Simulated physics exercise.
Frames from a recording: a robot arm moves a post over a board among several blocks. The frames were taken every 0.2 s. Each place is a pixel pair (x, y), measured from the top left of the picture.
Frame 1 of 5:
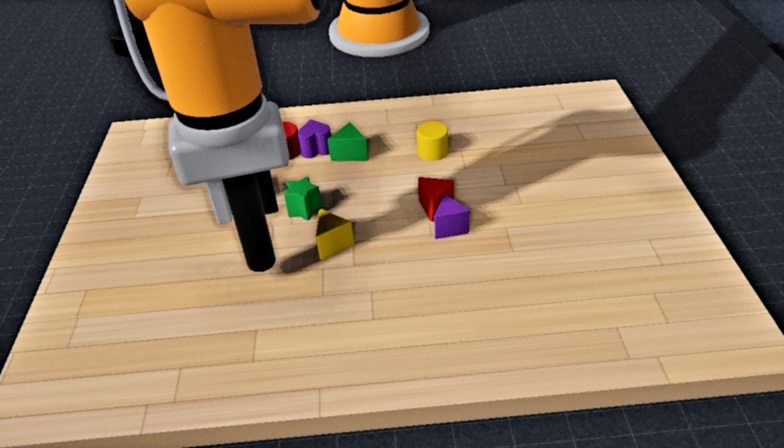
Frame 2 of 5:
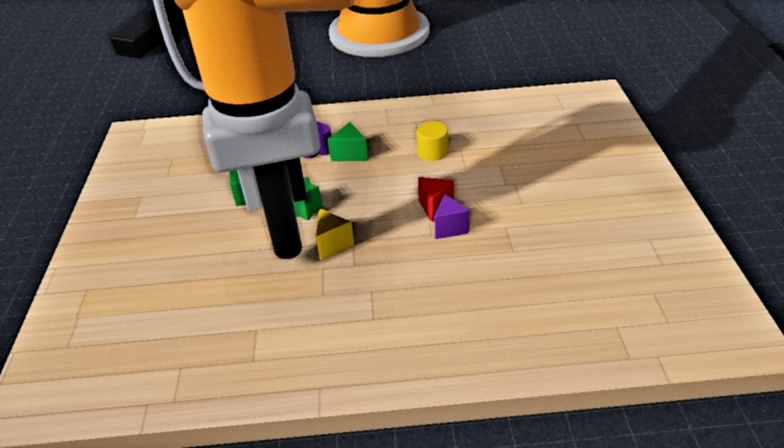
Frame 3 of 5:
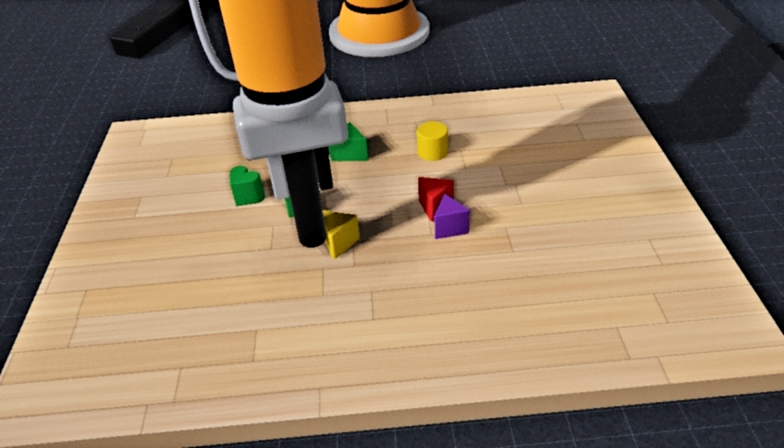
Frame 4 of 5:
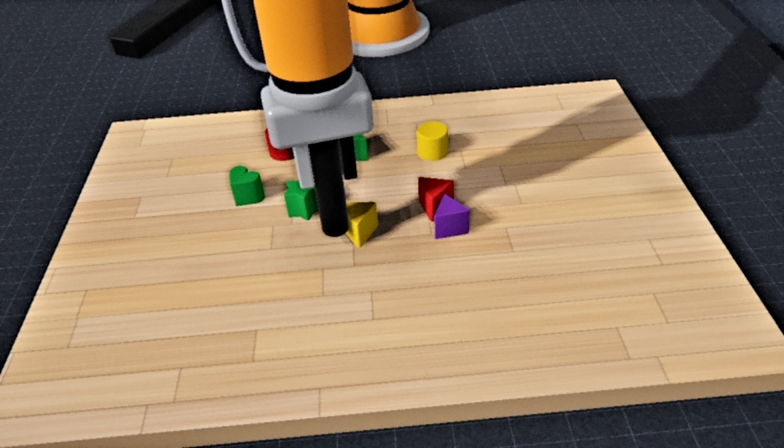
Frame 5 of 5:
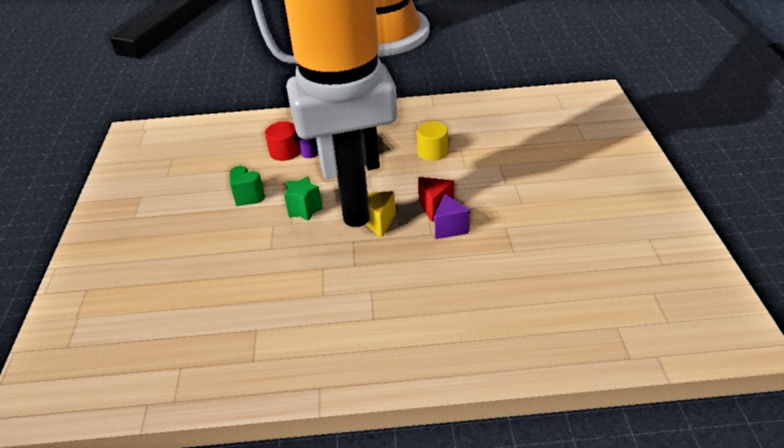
A robot arm moves its black post rightward and pushes a yellow block across the board.
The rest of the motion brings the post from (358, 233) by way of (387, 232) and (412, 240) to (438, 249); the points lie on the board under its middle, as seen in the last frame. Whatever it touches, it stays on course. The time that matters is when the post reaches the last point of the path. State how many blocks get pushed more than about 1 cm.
Looking at the path, I think only one of the blocks ends up more than 1 cm away.
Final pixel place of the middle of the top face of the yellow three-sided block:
Final place: (398, 193).
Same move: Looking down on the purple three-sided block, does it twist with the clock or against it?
Spins counterclockwise.
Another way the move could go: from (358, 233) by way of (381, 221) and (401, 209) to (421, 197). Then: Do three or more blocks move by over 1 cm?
No.
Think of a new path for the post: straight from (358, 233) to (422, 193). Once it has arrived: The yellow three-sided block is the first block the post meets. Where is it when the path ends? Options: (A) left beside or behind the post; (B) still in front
B - still in front.
The first path, step by step. Halfway along, post (400, 222); yellow three-sided block (398, 193), turned 35° anticlockwise.
At the end, post (438, 236); yellow three-sided block (398, 193), turned 35° anticlockwise; red three-sided block not moved; purple three-sided block (456, 206), turned 30° anticlockwise.
